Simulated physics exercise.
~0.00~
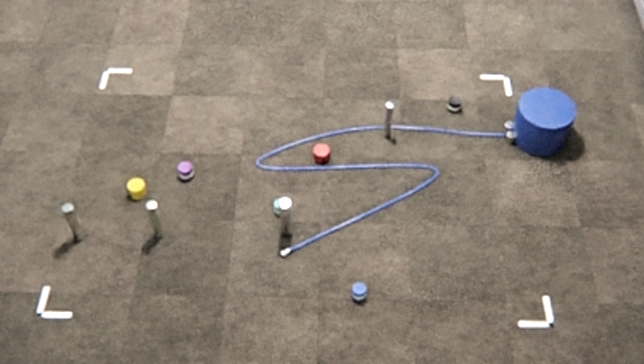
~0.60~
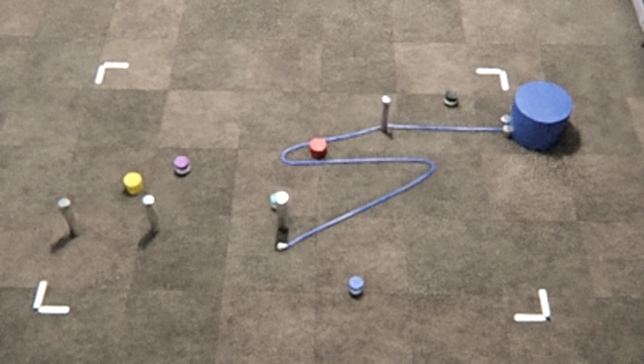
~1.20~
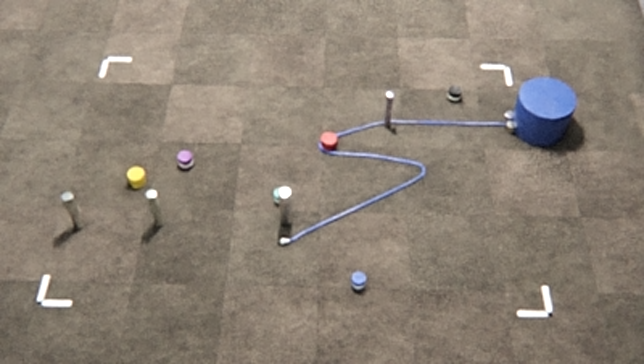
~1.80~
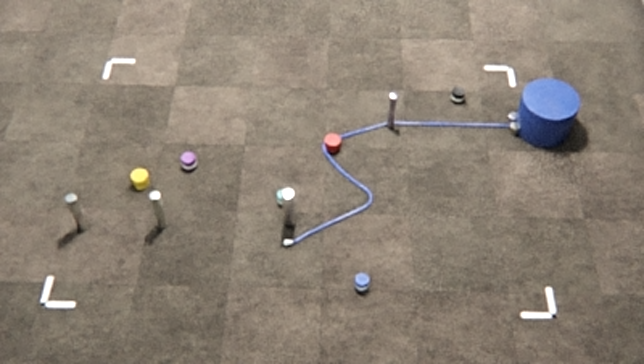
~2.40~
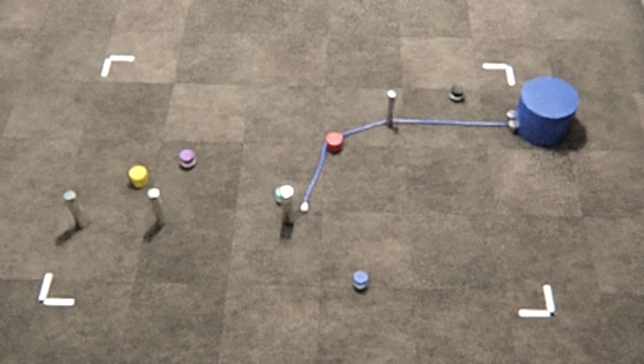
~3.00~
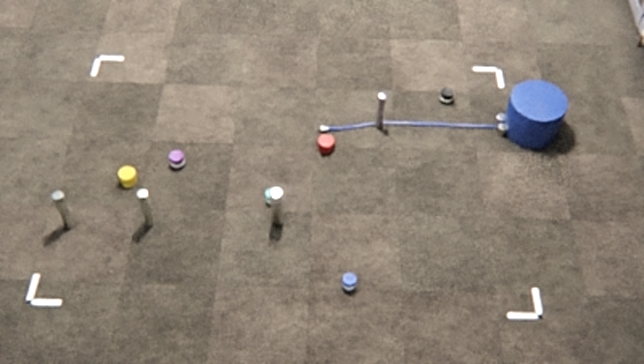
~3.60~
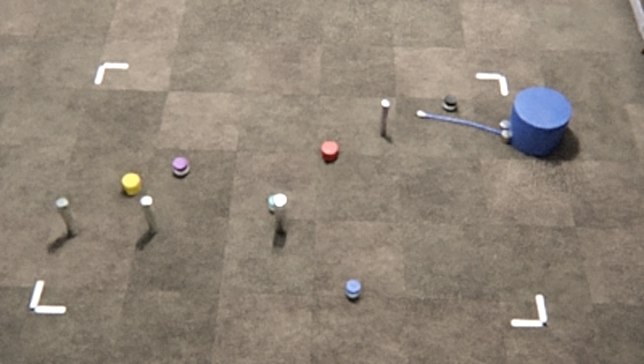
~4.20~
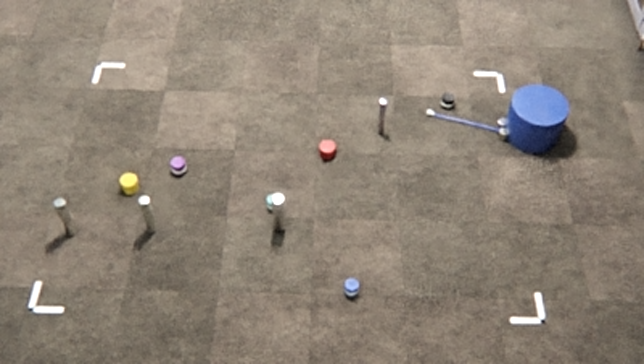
On a brown carpeted floor marked with white tape corners, a blue machine at the right drew in its loose lead past the posts, nudging the red tub slightly before slipping free, until only a short length stuck out near the black canister.
